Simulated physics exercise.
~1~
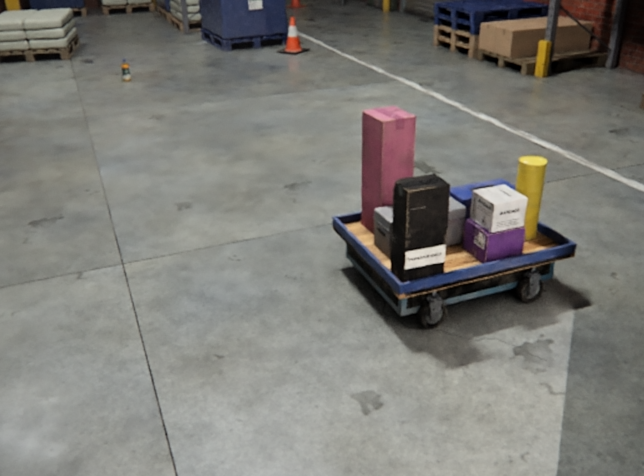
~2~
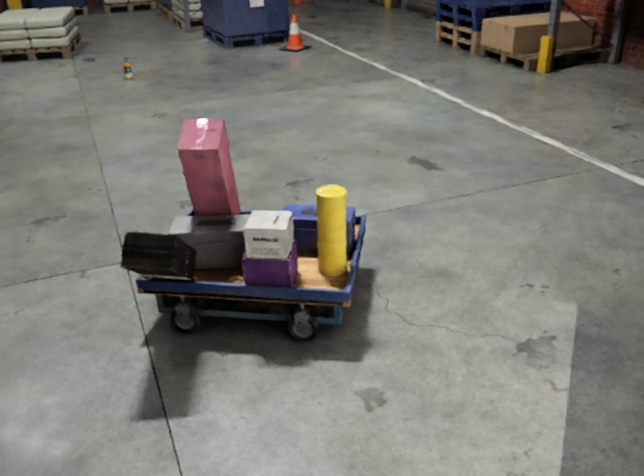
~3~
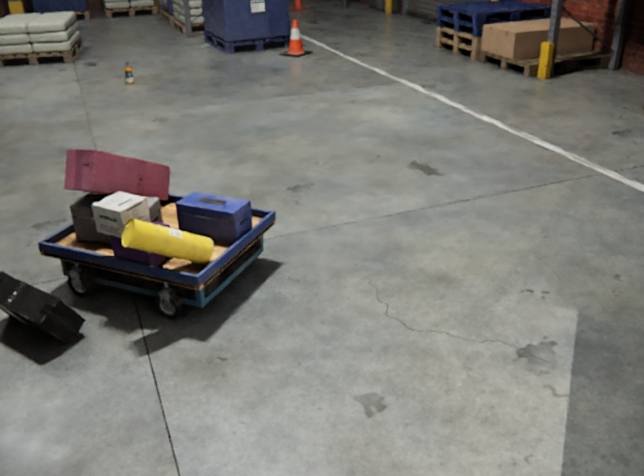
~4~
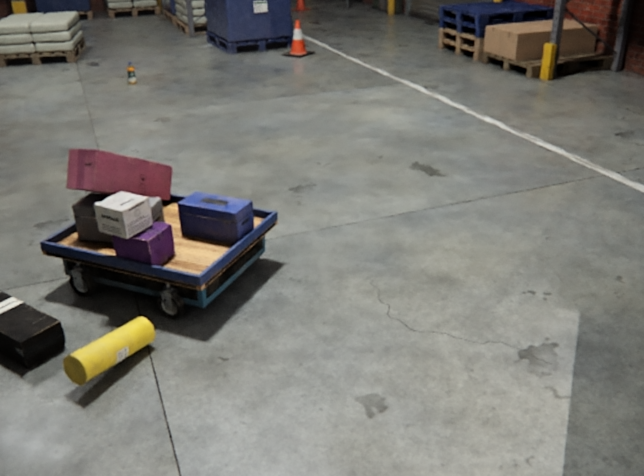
To begin with, a low blue-edged cart stands on a concrete warehouse floor, carrying a tall pink box, an upright black box, a yellow canister, toolboxes, and a white box atop a purple parcel. The cart travels left and turns, and the black box tips over its left edge while the pink box leans. Next, the black box drops to the floor, the pink box tilts much further, and the yellow canister topples across the front of the load. Finally, the canister lands on the floor near the black box, while the cart sits still with the pink box slumped over the remaining items.
